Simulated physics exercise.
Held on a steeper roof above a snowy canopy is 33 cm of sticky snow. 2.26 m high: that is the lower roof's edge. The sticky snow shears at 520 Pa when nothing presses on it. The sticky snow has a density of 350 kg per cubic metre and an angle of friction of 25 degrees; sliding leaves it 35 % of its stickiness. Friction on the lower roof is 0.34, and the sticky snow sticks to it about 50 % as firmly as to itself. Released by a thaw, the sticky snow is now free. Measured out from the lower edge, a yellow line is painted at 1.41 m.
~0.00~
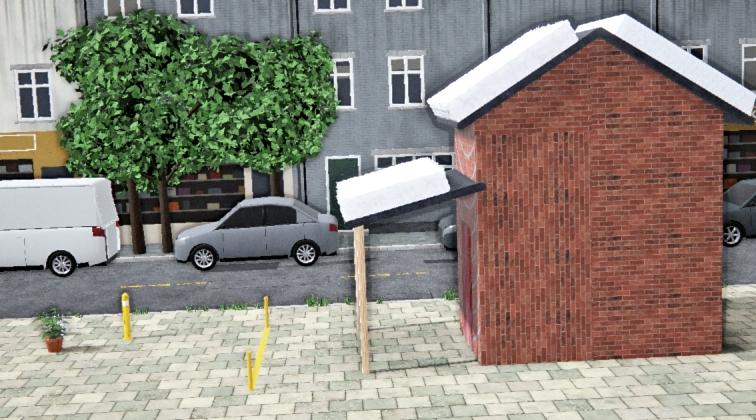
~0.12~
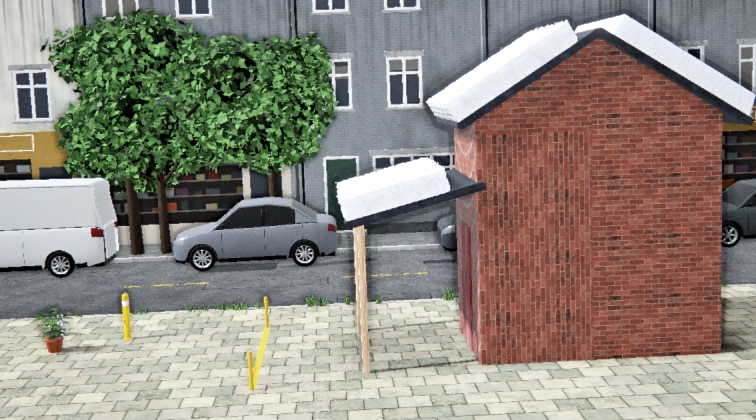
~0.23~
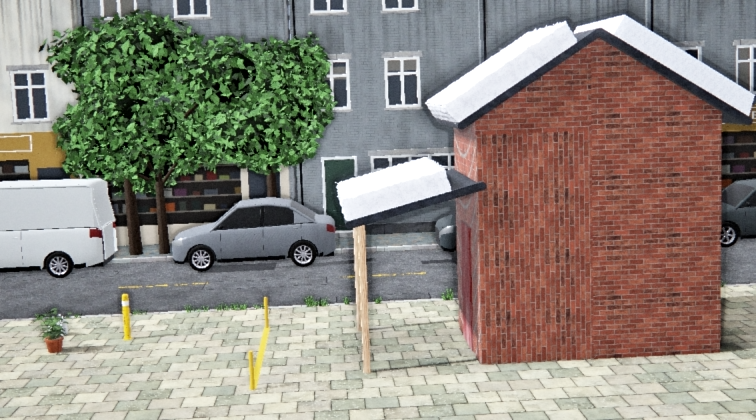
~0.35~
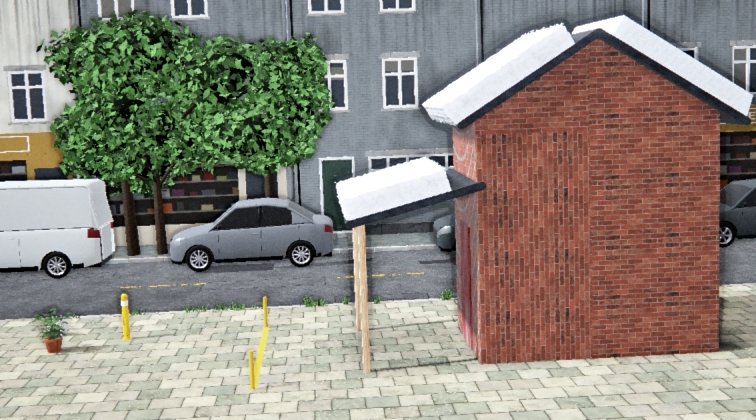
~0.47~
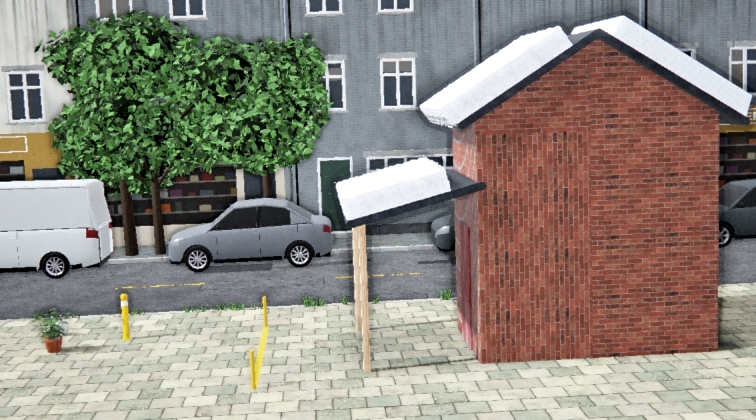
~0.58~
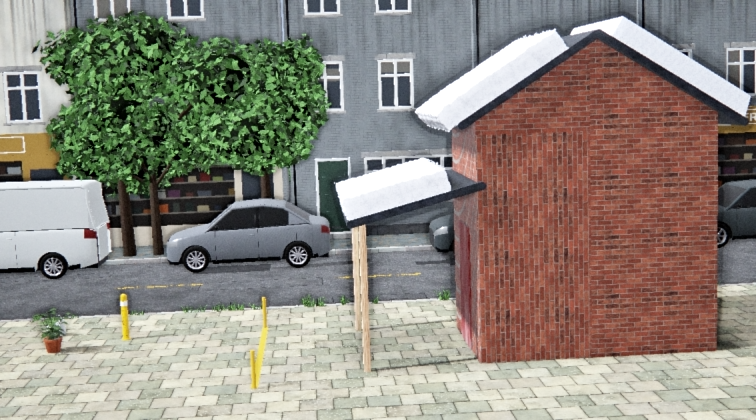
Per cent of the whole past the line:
14 out of 100.
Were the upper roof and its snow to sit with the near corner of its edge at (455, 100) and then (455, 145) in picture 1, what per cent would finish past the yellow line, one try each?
Around 20 percent, then around 0 percent.
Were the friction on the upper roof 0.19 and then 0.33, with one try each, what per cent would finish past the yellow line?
First some 35 %, after that some 25 %.
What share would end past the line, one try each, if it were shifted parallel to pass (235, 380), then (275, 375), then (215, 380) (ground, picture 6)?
Respectively 9, 20 and 4 percent would end past it.
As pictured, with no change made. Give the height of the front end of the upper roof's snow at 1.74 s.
Close to 2.8 metres, I reckon.
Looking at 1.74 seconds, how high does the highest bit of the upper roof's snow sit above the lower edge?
Roughly 1.8 m.
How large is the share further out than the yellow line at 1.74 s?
0 %.
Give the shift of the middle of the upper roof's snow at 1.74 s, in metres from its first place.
1.6 m.
After 1.11 s, none is below the lower edge and 0 % is past the line.
After 1.74 s, none is below the lower edge and 0 % is past the line.
After 2.37 s, 7 % is below the lower edge and 0 % is past the line.
After 3.00 s, 41 % is below the lower edge and 4 % is past the line.
After 6.00 s, 51 % is below the lower edge and 14 % is past the line.
